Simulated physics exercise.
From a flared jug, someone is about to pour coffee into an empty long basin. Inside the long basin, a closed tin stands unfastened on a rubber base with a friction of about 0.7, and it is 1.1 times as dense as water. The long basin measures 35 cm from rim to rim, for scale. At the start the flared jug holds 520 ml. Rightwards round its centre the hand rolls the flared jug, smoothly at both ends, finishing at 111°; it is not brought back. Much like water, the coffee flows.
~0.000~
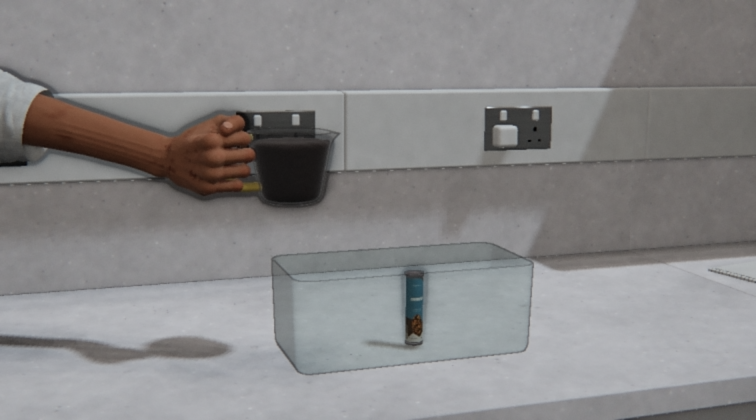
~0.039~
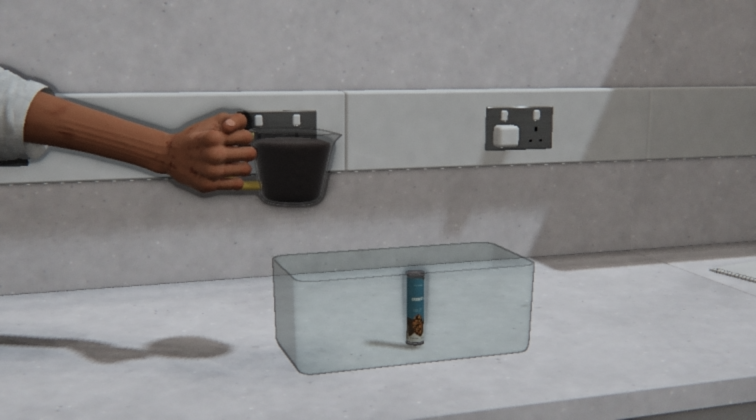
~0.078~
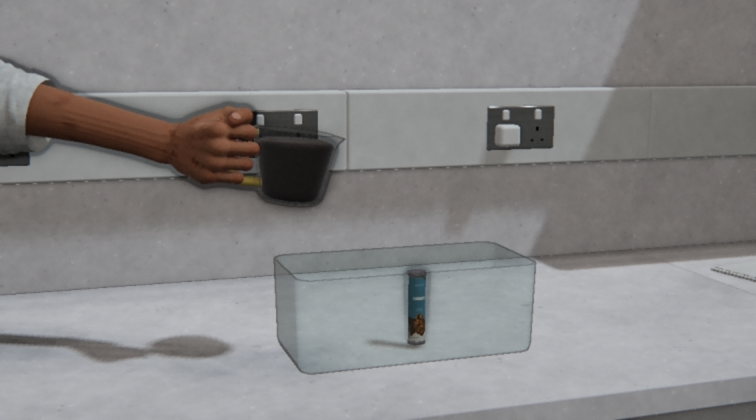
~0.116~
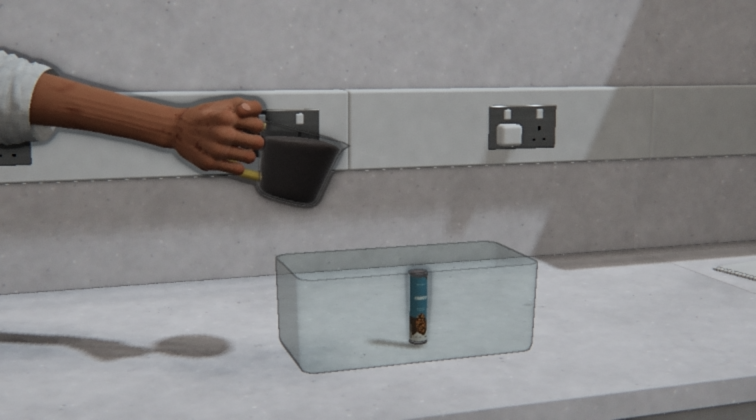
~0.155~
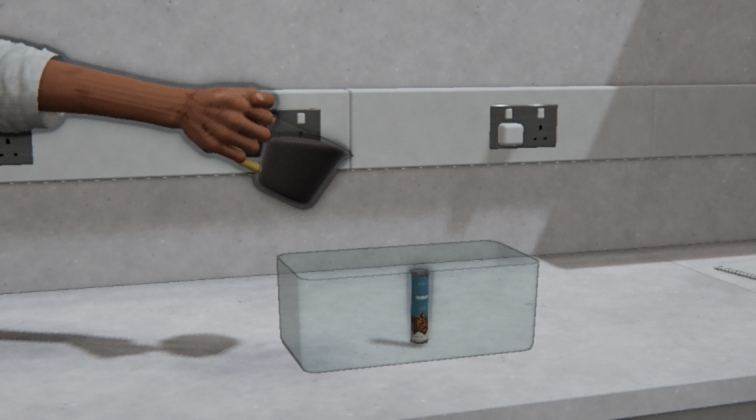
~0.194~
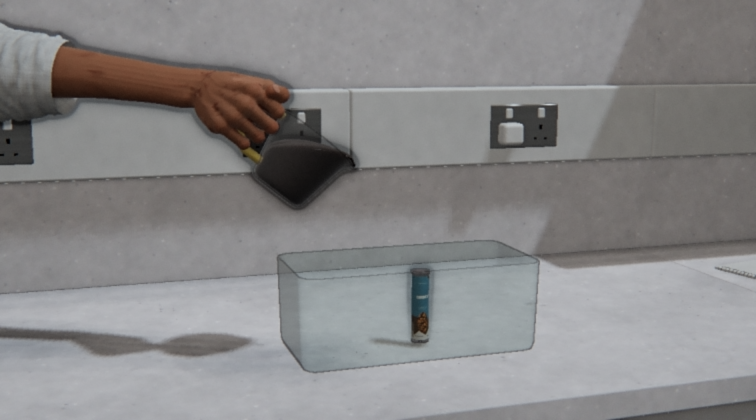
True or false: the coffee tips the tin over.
False.
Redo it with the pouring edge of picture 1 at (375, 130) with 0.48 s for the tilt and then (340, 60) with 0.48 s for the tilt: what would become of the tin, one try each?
Run one: It tumbles. Run two: It tumbles.
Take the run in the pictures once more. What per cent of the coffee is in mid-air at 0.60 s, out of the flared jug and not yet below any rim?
Estimate: About 6 in a hundred.
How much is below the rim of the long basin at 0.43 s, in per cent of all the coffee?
Estimate - around 40 in a hundred parts.
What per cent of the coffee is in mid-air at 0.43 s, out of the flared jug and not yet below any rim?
My guess is roughly 34 %.
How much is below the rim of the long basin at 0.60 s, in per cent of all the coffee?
Some 92 percent of the total.
Then, 0.43 s in, the tilt is 108° and 26 per cent is still to pour; the tin stands where it began.
Then, 0.60 s in, the tilt is 111° and 1 per cent is still to pour; the tin stands where it began.
Then, 0.78 s in, the tilt is 111° and 0 per cent is still to pour; the tin stands where it began.
Then, 0.98 s in, the tilt is 111° and 0 per cent is still to pour; the tin stands where it began.
Finally, the tin stands where it began.
